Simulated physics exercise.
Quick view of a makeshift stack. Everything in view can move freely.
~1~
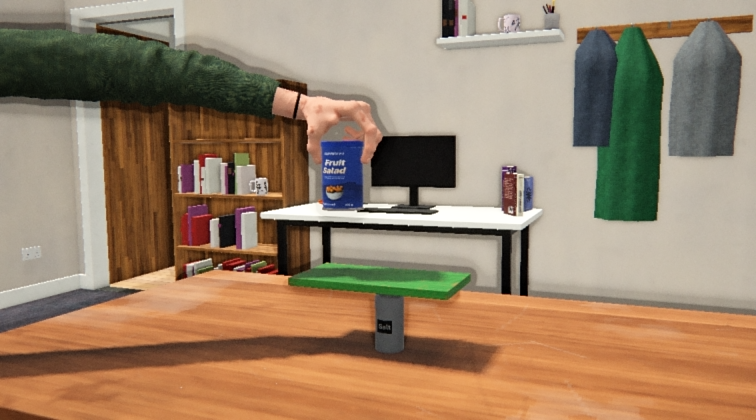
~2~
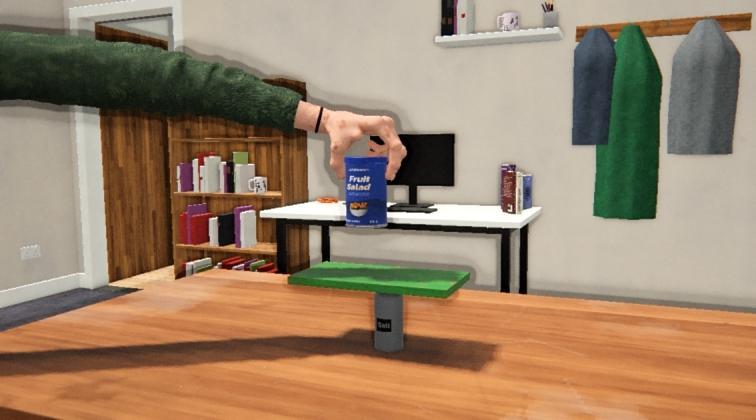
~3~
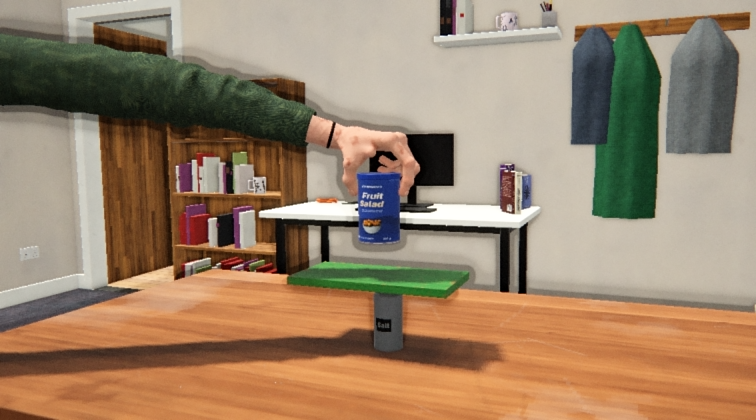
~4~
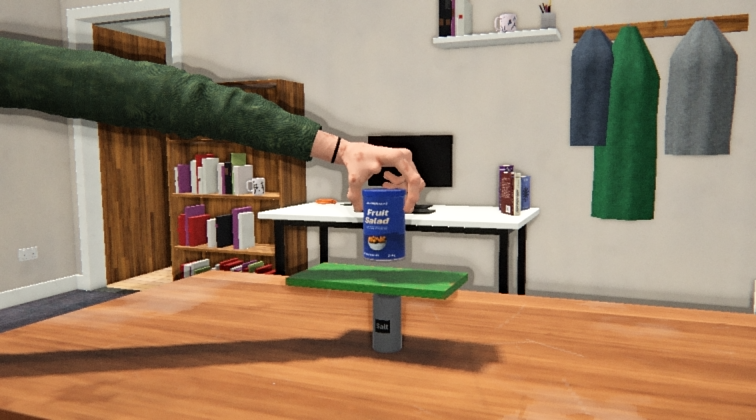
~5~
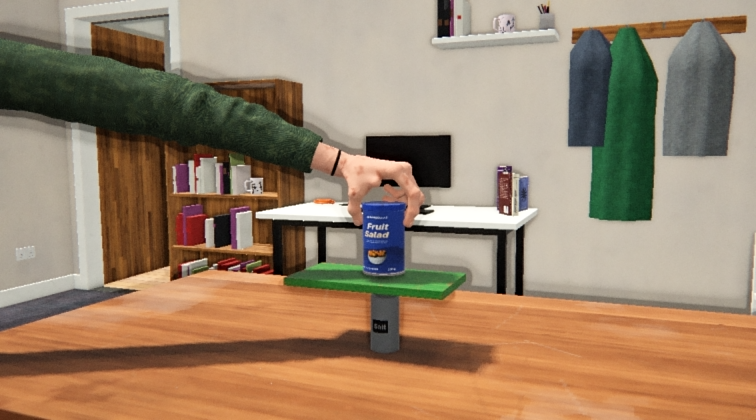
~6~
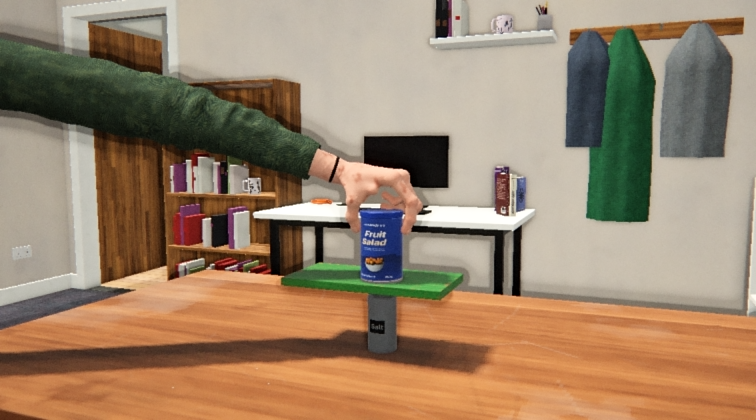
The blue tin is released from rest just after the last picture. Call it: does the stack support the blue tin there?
Yes, it does.
Then, 0.20 s after the last picture, nothing has stirred.
Then, 0.40 s after the last picture, blue tin resting near (381, 246).
At rest, all 3 in place. Seen from the same camera at the end, blue tin near (381, 246). The stack stays up.
